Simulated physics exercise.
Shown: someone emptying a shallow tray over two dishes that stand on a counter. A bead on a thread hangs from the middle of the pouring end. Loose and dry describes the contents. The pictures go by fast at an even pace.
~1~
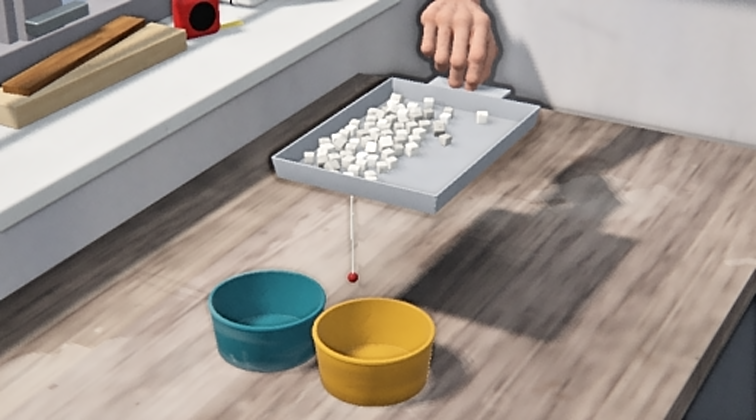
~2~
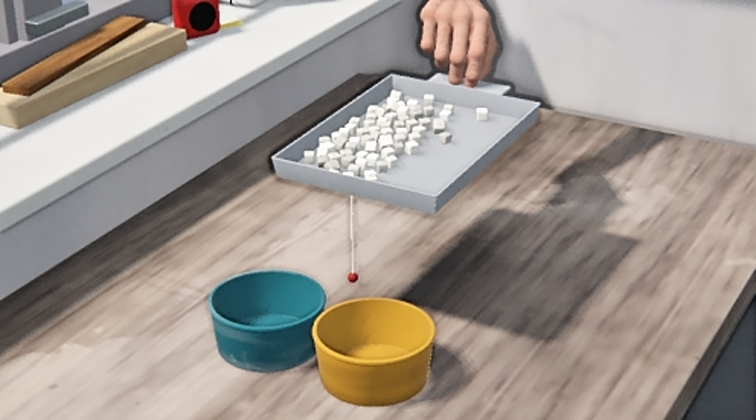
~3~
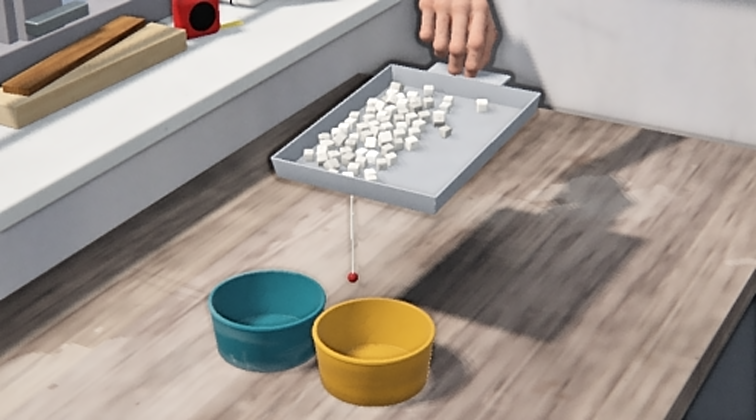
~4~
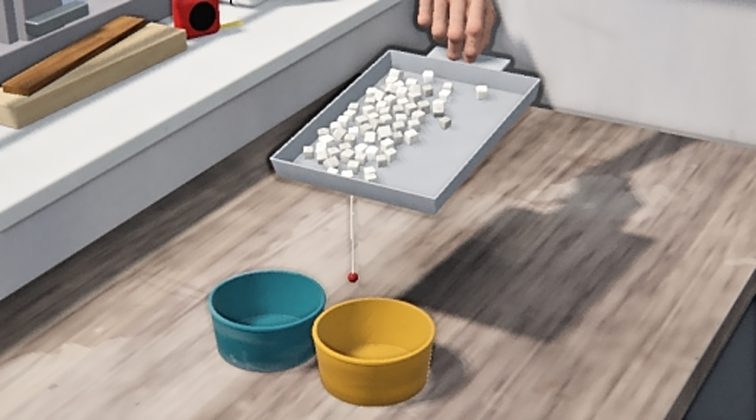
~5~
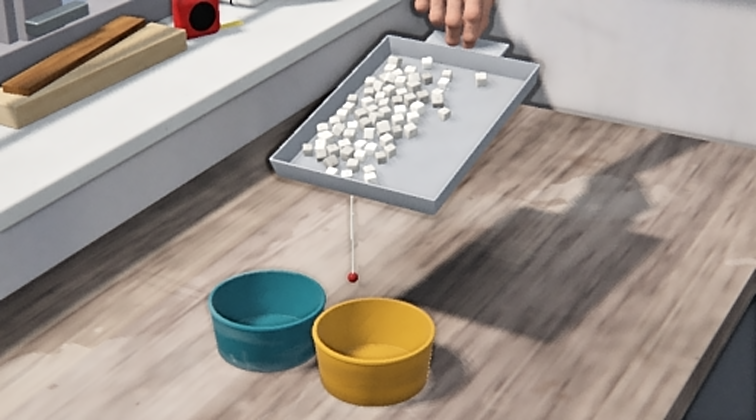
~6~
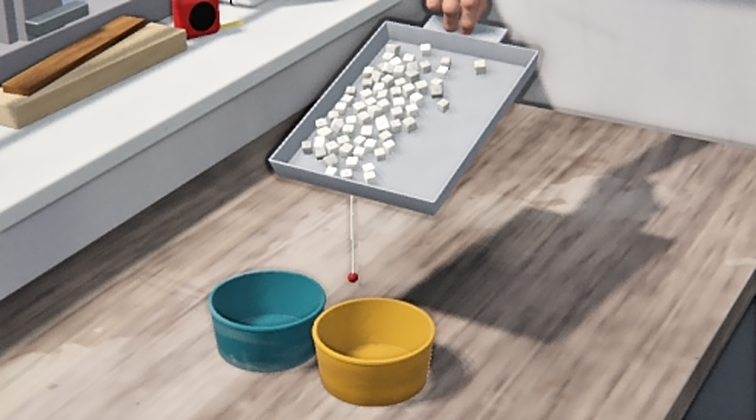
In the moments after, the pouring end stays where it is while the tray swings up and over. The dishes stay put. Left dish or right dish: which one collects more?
The right one.
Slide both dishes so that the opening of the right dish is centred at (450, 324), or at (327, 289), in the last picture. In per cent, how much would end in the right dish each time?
Close to 10 in a hundred, then close to 10 in a hundred.
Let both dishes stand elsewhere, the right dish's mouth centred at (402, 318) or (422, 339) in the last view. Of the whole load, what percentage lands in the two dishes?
40 %, 60 %.
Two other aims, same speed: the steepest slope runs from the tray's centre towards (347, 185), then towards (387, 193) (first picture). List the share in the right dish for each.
First case about 20 percent; second case about 60 percent.
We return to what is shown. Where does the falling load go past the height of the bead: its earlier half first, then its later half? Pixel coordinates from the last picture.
I'd say close to (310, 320) at first and close to (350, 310) later on.
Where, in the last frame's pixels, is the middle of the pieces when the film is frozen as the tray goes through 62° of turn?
Load centre: Approx. (355, 154).
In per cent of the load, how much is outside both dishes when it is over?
20 per cent.
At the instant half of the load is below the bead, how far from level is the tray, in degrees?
That would be about 115 degrees from level.
Soon, tray tipped steeply; all on the tray.
A while on, tray tipped past a quarter turn; nearly all on the tray; a stray few in the right dish.
Towards the end, tray tipped past a quarter turn; about half in the right dish; about a quarter in the left dish; about a quarter outside both.
Finally, tray tipped past a quarter turn; about half in the right dish; about a quarter in the left dish; about a quarter outside both.
